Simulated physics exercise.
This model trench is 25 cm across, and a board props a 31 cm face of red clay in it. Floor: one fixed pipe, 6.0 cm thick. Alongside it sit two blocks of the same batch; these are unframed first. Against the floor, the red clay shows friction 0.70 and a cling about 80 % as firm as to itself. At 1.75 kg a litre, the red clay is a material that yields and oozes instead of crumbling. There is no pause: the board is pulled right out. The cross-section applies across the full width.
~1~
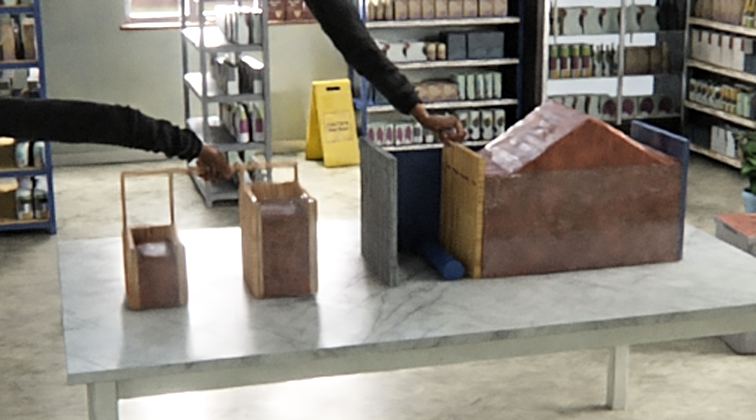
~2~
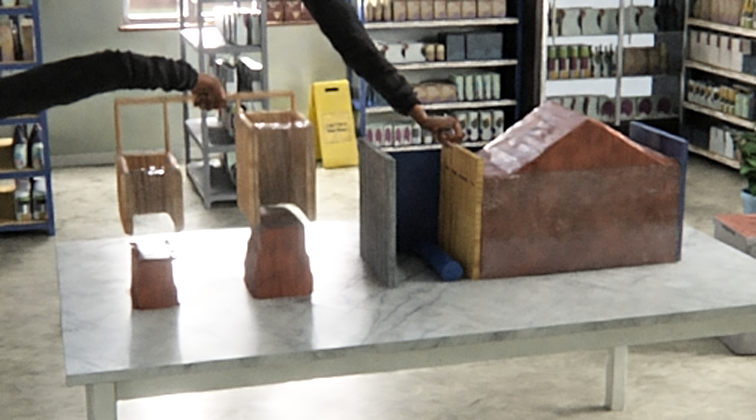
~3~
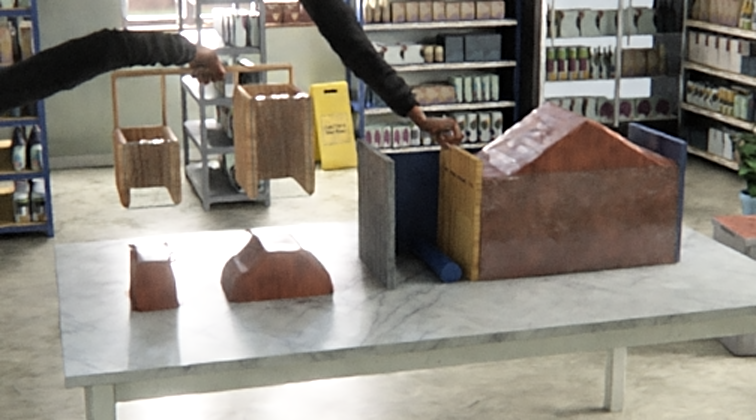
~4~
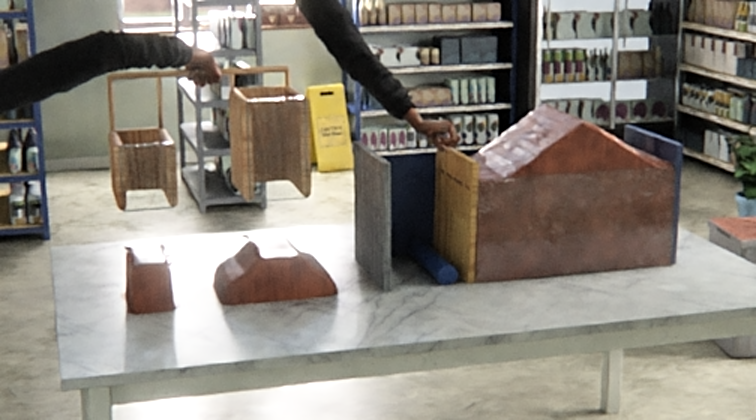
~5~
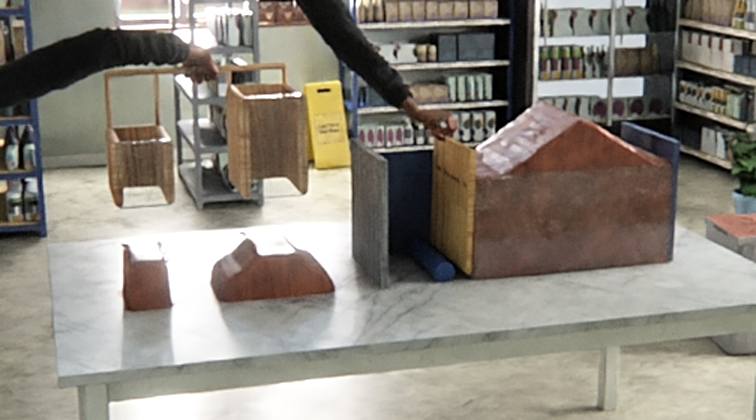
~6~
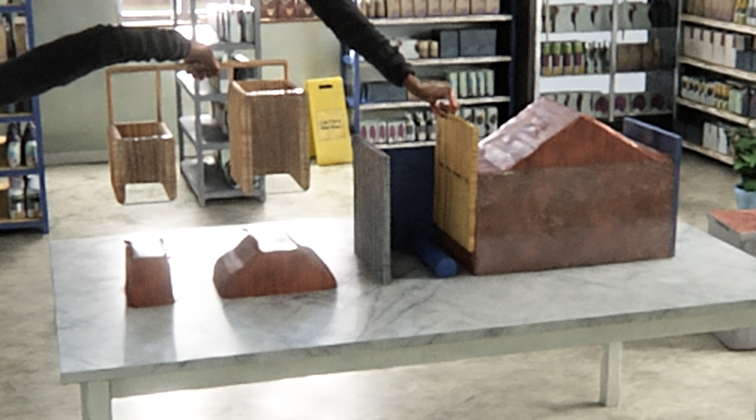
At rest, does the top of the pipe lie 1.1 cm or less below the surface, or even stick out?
No, more than that covers it.
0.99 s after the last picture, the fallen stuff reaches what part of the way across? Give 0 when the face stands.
75 percent.
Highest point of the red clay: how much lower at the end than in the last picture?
The gap comes to roughly 9.0 centimetres.
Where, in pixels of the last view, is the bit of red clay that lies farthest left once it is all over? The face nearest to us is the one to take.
I'd point to around (392, 279).
Then, 0.29 s after the last picture, the fallen stuff reaches 17 % of the way across and nothing lies on the pipe.
Then, 0.64 s after the last picture, the fallen stuff reaches 39 % of the way across and 7.6 cm lies on the pipe.
Then, 0.99 s after the last picture, the fallen stuff reaches 77 % of the way across and 15 cm lies on the pipe.
Then, 1.34 s after the last picture, the fallen stuff reaches 98 % of the way across and 13 cm lies on the pipe.
Then, 1.39 s after the last picture, at the end, the fallen stuff reaches 98 % of the way across and 13 cm lies on the pipe.
